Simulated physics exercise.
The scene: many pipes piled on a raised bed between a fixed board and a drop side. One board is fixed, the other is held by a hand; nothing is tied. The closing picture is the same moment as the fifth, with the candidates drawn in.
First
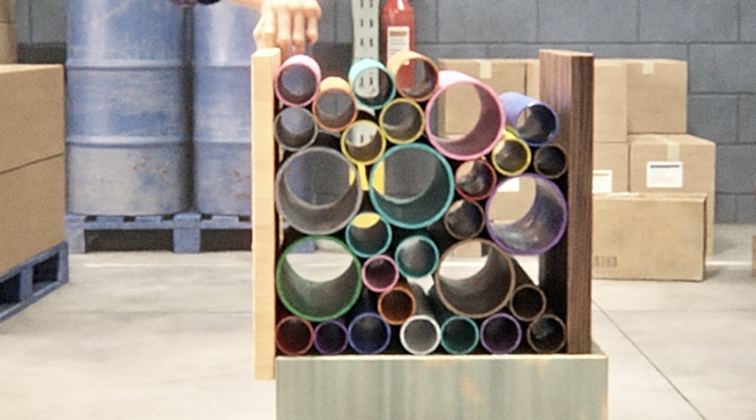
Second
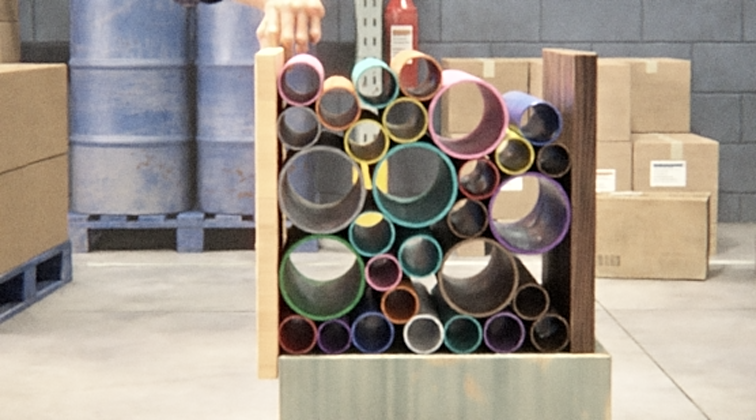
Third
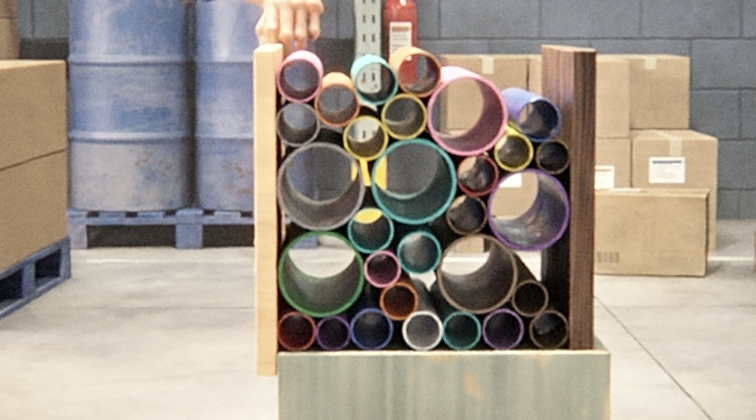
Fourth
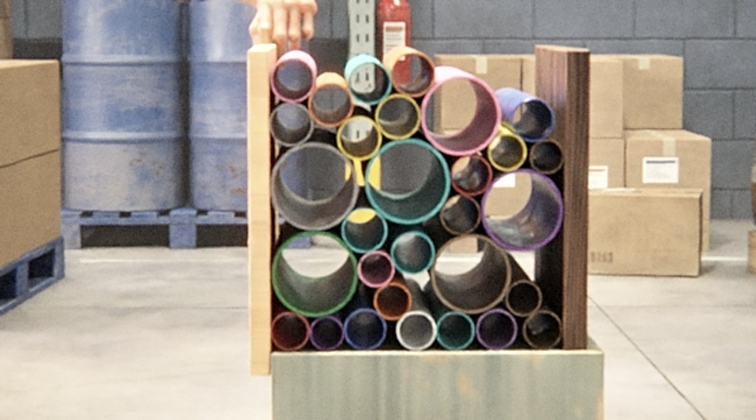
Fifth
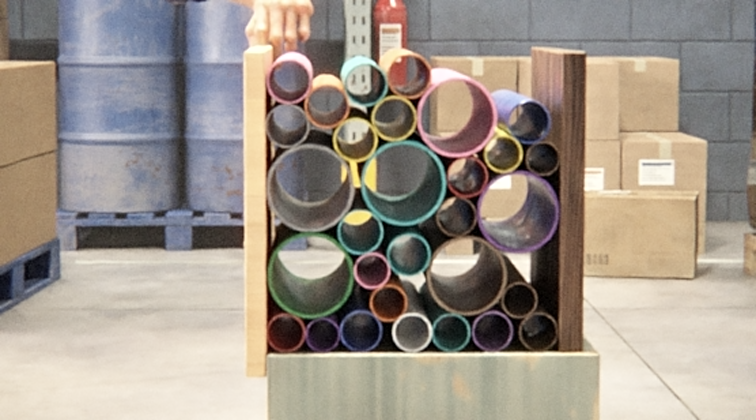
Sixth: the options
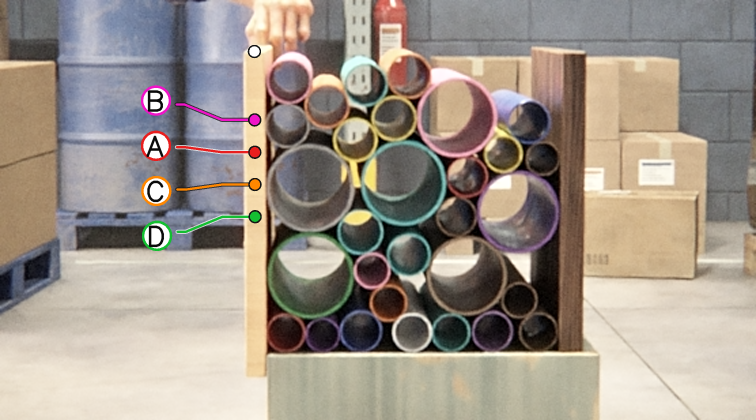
A hand holds the left side board beside stacked colourful pipes, and almost nothing moves.
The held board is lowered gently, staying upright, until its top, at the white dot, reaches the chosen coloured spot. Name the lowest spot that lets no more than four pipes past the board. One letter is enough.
Mark D is as low as it can go.
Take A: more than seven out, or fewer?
It loses fewer than seven.
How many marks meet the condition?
Four of them.
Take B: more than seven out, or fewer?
Fewer than seven.
On the copy, A at (255, 152); B at (255, 120); C at (255, 185); D at (256, 217); the white dot at (255, 51).
On D. First, top of the board (265, 125).
Then, top of the board (266, 209).
Finally, top of the board (266, 216), two out over the board.
By contrast, A none out over the board; B none out over the board; C two out over the board.
